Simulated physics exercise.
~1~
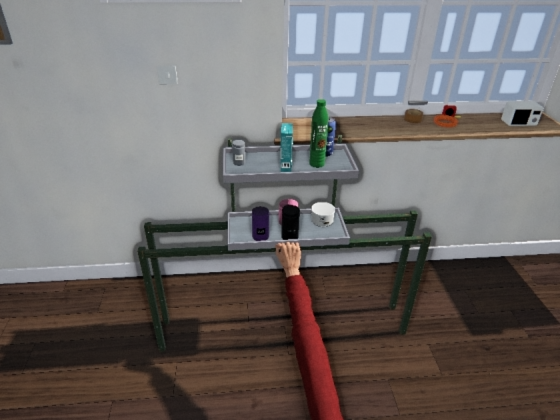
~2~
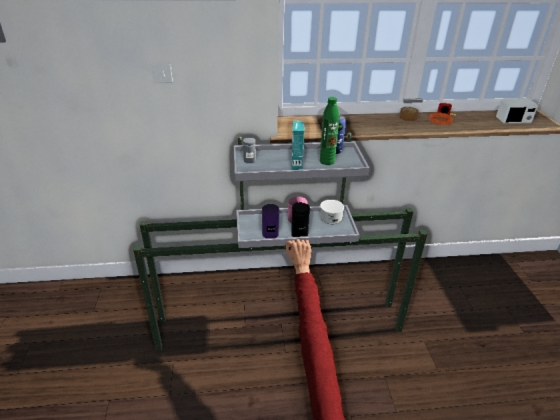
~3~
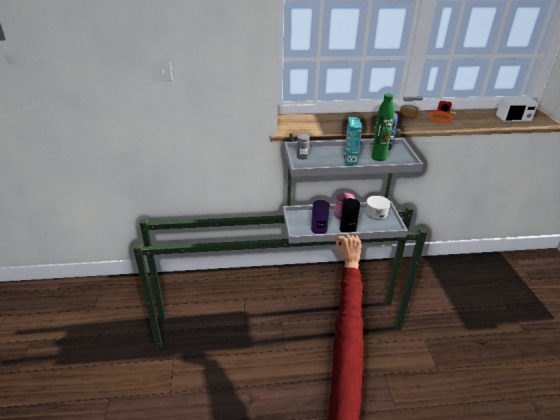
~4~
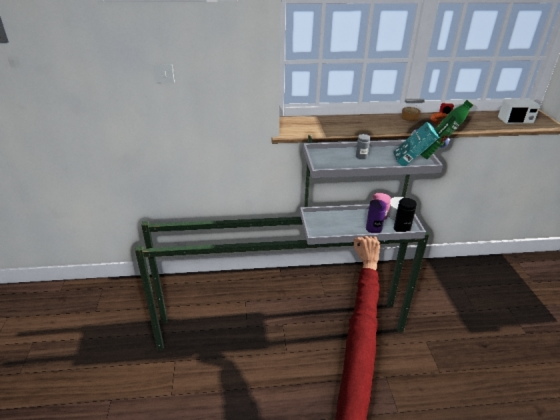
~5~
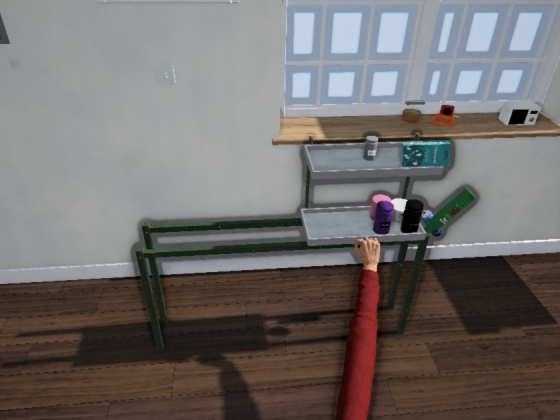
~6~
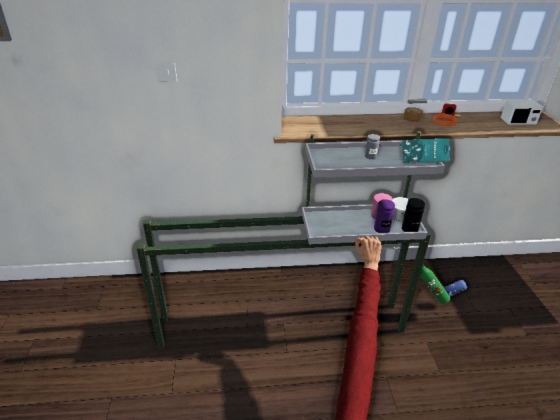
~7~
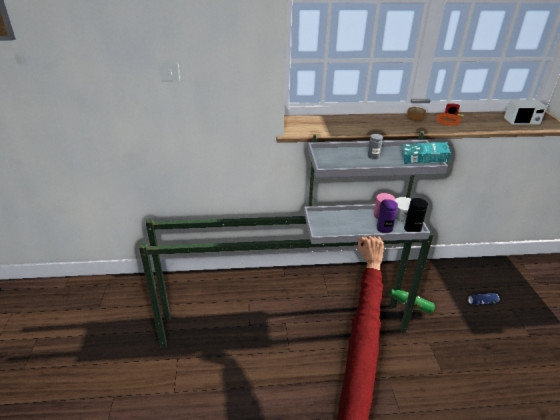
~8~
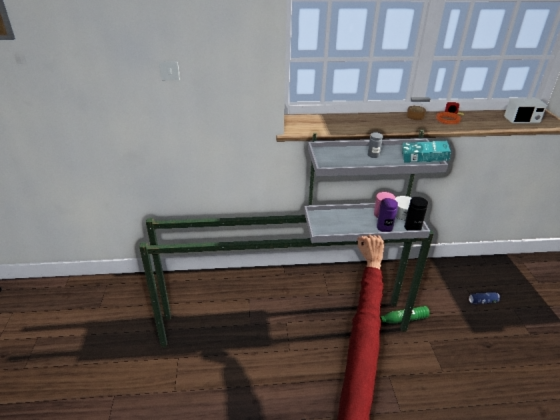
To begin with, a hand in a red sleeve rests at a two-level grey tray on a green frame, loaded with upright containers. The hand moves right and the tray slides with it, everything still standing. When the tray reaches the right end and stops, the green bottle and turquoise packet tip rightward and the blue can topples. The bottle and can drop over the right side to the floor, while the packet falls flat on the upper level. The can comes to rest further right than the bottle, and the jars and grey shaker remain upright.
